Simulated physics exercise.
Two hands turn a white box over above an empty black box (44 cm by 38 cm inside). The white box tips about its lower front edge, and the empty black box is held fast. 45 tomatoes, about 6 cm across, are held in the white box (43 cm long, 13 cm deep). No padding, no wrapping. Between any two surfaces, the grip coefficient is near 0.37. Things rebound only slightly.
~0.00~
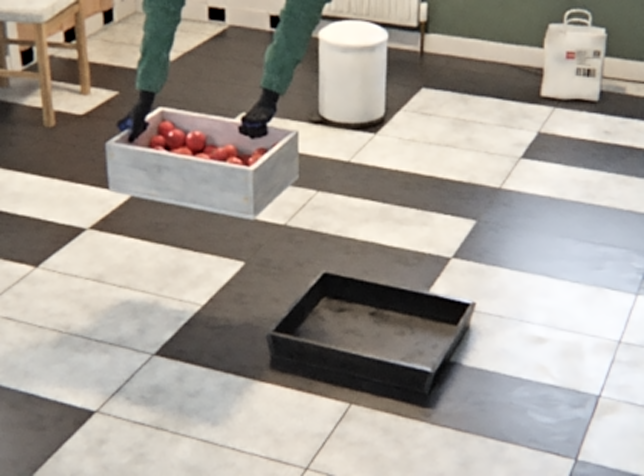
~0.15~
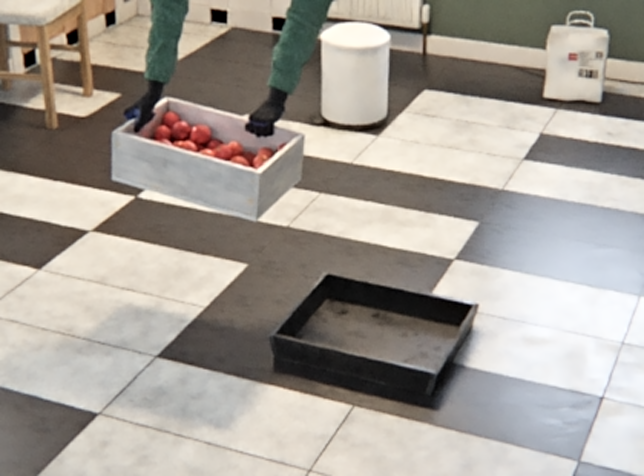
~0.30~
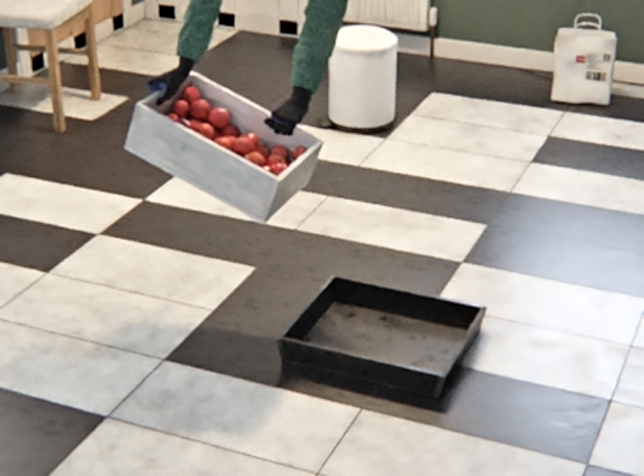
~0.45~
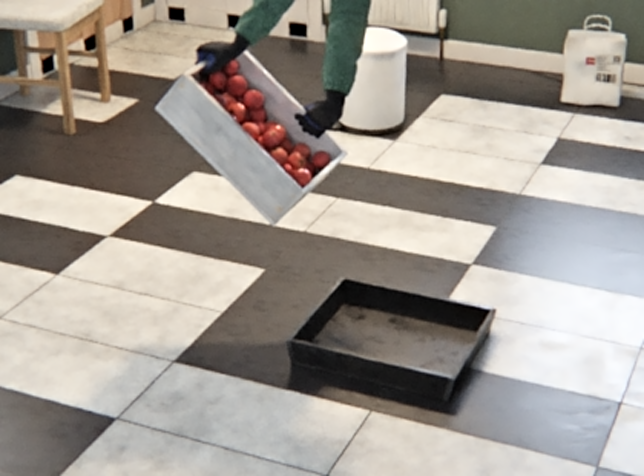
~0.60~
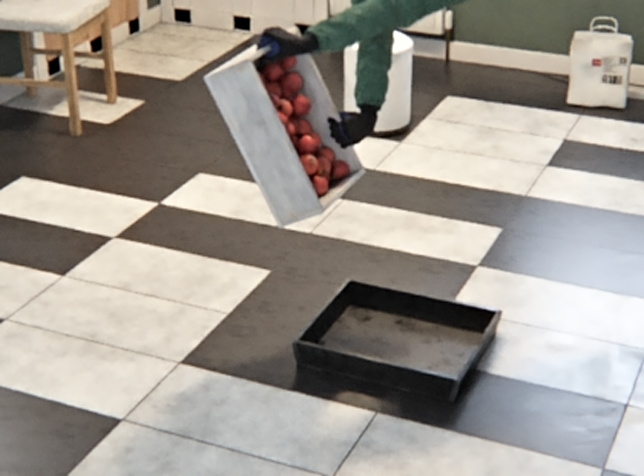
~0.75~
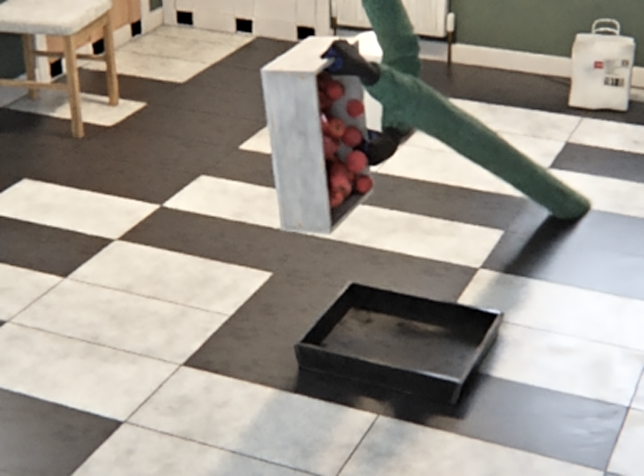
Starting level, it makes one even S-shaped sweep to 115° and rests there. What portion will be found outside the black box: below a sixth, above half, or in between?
My guess is a portion smaller than one sixth ends outside the container.
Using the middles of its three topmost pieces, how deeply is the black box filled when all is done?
I'd put it near 8 cm.
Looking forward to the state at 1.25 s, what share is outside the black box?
I'd say near 5 per cent at that moment.
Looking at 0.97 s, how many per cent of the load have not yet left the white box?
That works out to some 60 percent of it.
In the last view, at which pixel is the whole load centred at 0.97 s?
Somewhere around pixel (355, 204) in the last view.
After 0.97 s, tilt 108°; 28 still in the white box, 2 in the black box, 1 outside the black box and 14 in the air.
After 1.25 s, tilt 115°; 3 still in the white box, 28 in the black box, 3 outside the black box and 11 in the air.
After 1.64 s, tilt 115°; 41 in the black box and 4 outside the black box.
When it is over (at 2.14 s), 42 in the black box and 3 outside the black box. Asked share, 3 of 45, 7 per cent.
